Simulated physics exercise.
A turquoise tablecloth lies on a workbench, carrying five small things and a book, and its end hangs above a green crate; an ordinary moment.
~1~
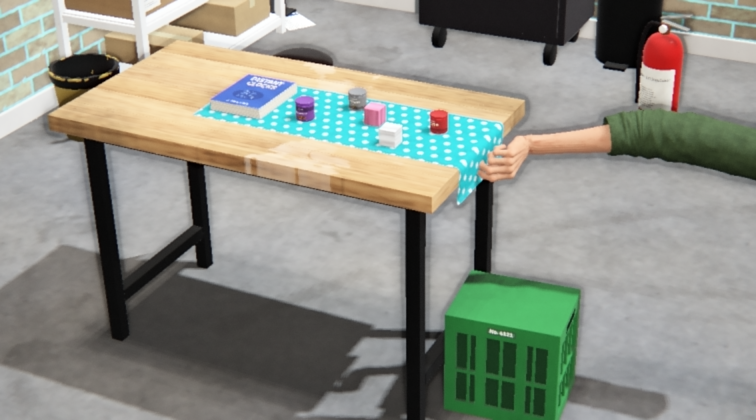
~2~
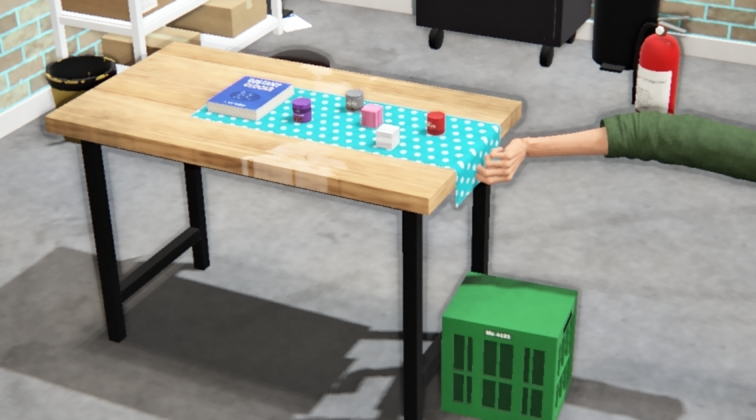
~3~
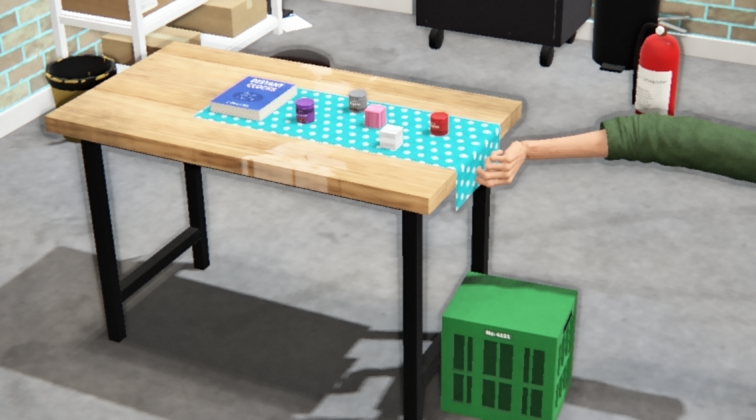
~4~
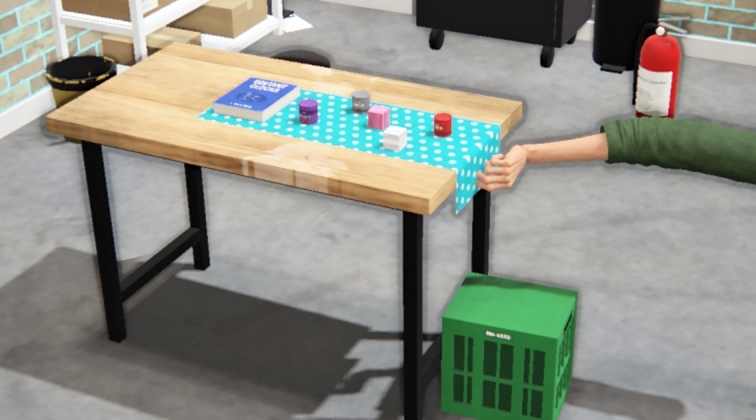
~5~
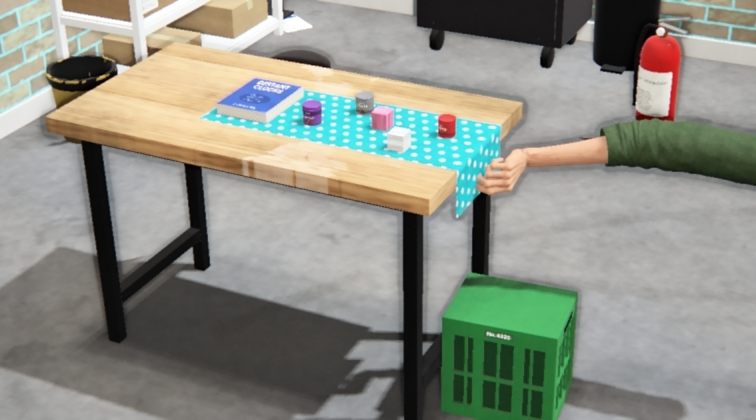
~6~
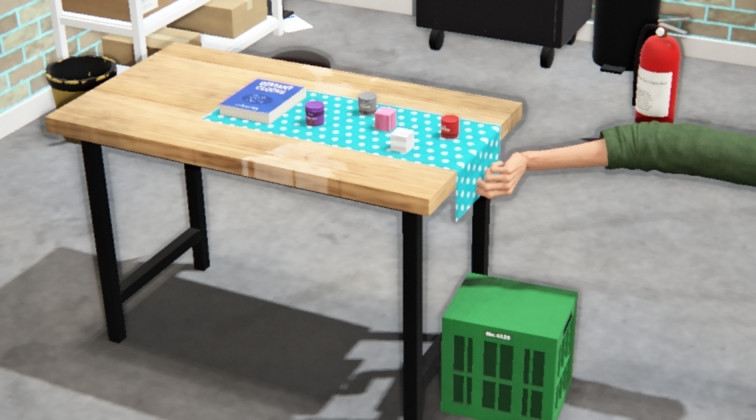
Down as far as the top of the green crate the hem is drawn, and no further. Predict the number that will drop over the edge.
Three come down.
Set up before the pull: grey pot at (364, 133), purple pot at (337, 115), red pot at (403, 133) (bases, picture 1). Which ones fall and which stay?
The grey pot is off the top, the purple pot is still on top and the red pot is off the top.
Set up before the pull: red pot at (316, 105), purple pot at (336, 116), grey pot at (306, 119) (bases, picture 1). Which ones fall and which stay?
Red pot: Still on; purple pot: Still on; grey pot: Still on.
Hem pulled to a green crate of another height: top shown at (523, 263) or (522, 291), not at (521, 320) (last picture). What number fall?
First height: 1; second height: 2.
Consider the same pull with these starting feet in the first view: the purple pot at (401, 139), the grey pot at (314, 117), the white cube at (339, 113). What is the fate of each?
Result - purple pot: Down; grey pot: Still up; white cube: Still up.
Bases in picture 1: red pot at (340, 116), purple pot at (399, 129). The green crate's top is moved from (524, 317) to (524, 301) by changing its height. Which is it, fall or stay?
As for the red pot, it holds its spot; as for the purple pot, it leaves the top.
Soon after, hem near (479, 233); red pot gone.
Then, hem near (480, 275); red pot and white cube gone.
Further on, hem on the crate; red pot, white cube and pink cube gone.
At rest, hem on the crate; red pot, white cube and pink cube gone. Over the edge go three.
